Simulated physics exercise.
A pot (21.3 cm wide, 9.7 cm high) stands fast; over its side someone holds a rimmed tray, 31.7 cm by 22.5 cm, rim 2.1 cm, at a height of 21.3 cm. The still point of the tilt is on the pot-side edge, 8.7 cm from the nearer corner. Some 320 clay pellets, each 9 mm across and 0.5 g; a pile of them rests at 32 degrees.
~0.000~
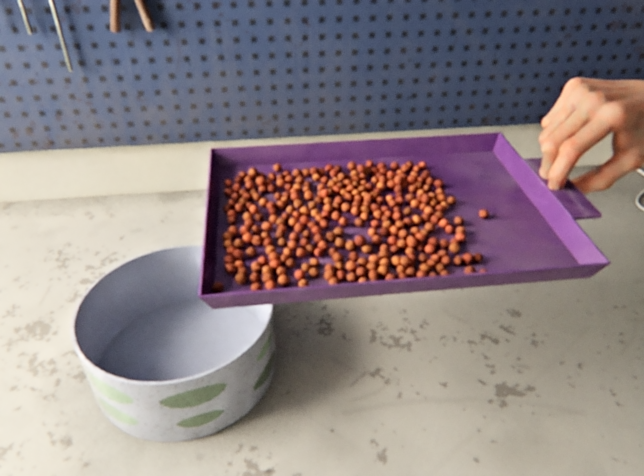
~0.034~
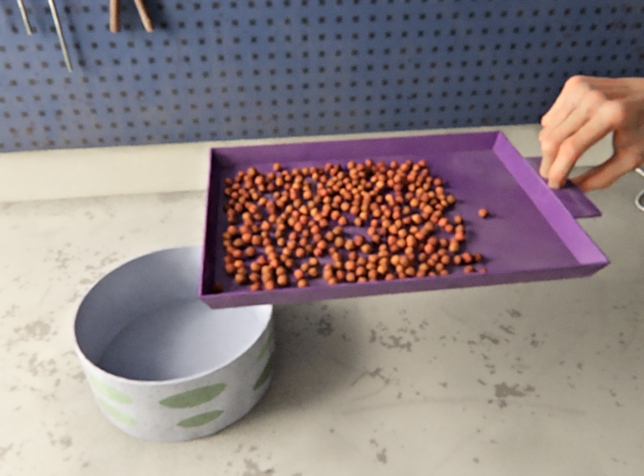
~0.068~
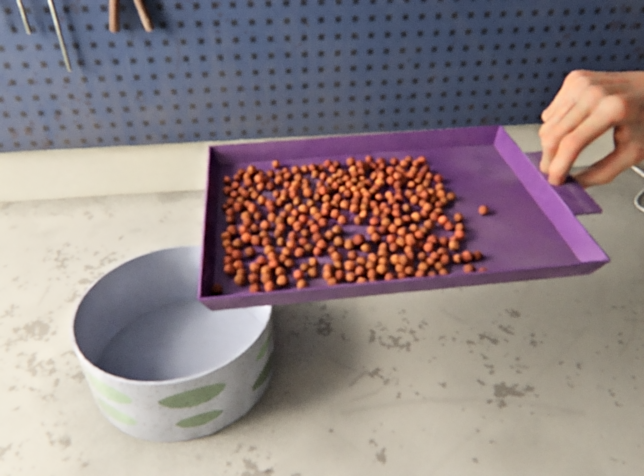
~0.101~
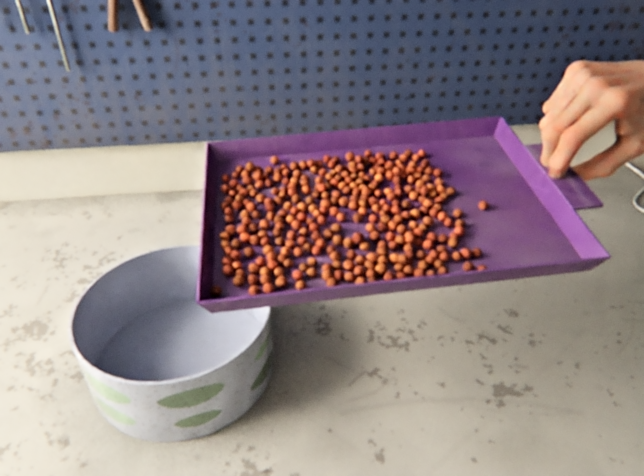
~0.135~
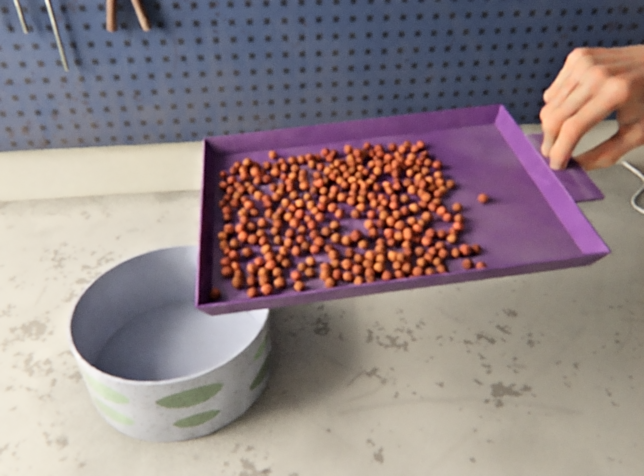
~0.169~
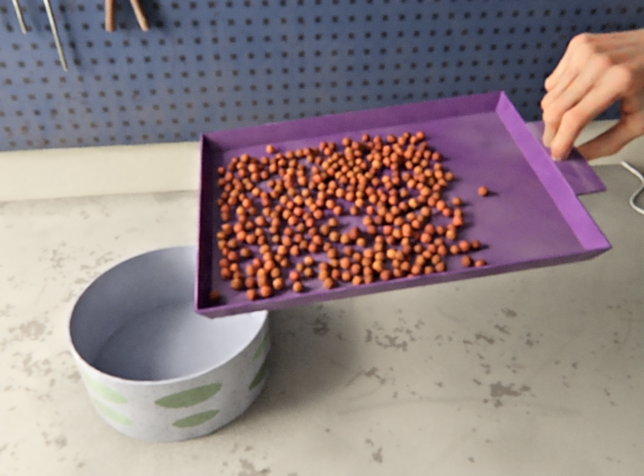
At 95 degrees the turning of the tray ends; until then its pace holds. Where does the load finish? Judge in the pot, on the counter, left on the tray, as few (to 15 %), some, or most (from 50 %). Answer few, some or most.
In the pot: Few; on the counter: Most; left on the tray: Few.
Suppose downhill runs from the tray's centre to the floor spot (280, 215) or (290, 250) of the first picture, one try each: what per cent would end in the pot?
About 90 and 35 per cent.
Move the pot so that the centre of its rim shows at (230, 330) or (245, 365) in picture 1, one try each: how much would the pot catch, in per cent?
About 70 and 95 per cent.
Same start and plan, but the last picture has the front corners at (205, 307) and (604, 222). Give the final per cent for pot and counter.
Pot 5, counter 95.
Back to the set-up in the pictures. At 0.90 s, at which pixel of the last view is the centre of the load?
At about (279, 249).
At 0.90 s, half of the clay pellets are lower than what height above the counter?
About 24 cm.
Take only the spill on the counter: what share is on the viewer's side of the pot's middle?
Roughly 100 per cent.
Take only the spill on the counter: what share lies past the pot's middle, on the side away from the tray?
Some 20 per cent.
After 0.61 s, tilt 51 degrees; the tray holds 100 %, the pot 0 %.
After 0.90 s, tilt 78 degrees; the tray holds 95 %, the pot 0 %.
Then, at 1.30 s, tilt 95 degrees; the tray holds 5 %, the pot 5 %.
In the end, at 1.9 s, pot 5 %, counter 95 %, tray 0 %.
